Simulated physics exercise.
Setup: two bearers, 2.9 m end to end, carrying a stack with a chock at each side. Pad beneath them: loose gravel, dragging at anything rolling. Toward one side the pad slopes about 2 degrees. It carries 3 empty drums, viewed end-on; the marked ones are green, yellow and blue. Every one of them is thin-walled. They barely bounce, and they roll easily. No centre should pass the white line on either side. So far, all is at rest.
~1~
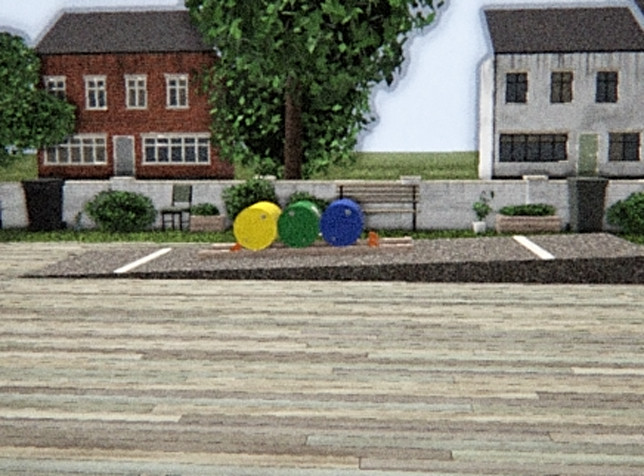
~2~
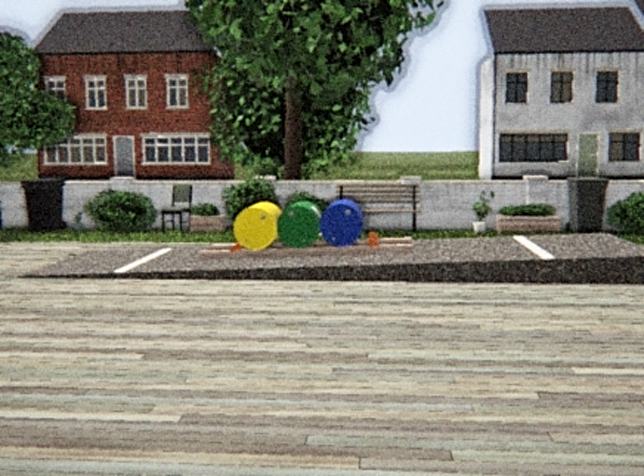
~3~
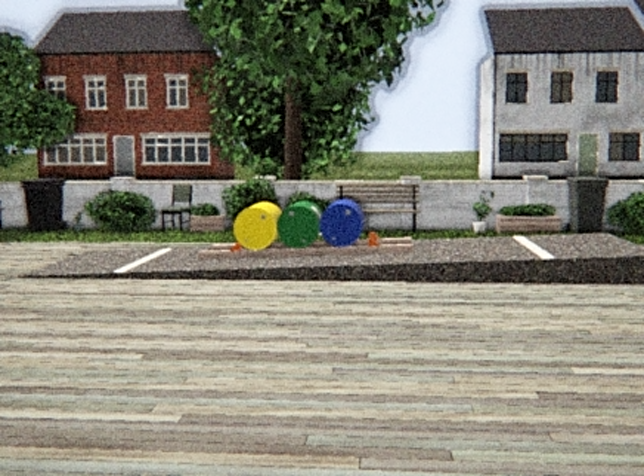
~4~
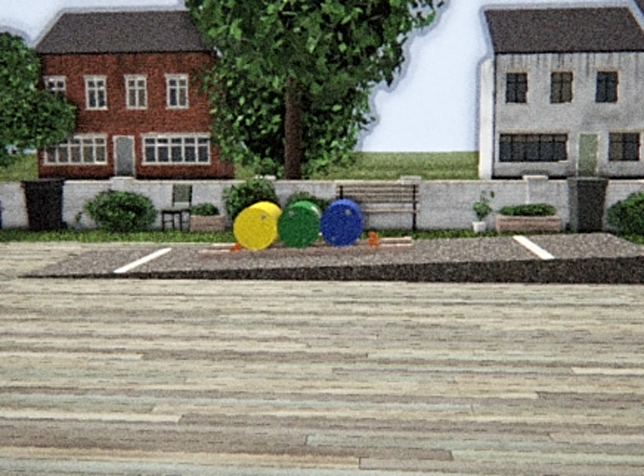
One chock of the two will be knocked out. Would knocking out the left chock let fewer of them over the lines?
No, the right one, I reckon.
If it is the left, after 3.3 s, green is on the bearers, 80 cm from the bearers' left end, rolling left; yellow is on the bearers, 25 cm from the bearers' left end, rolling left; blue is on the bearers, 140 cm from the bearers' left end, rolling left; 0 past a line.
If it is the left, in the end, green is past the left line; yellow is past the left line; blue is past the left line; 3 past a line.
If it is the right, after 0.9 s, green is on the bearers, 140 cm from the bearers' left end; yellow is on the bearers, 80 cm from the bearers' left end; blue is on the bearers, 95 cm from the bearers' right end; 0 past a line.
If it is the right, in the end, green is on the bearers, 140 cm from the bearers' left end; yellow is on the bearers, 80 cm from the bearers' left end; blue is on the bearers, 95 cm from the bearers' right end; 0 past a line.
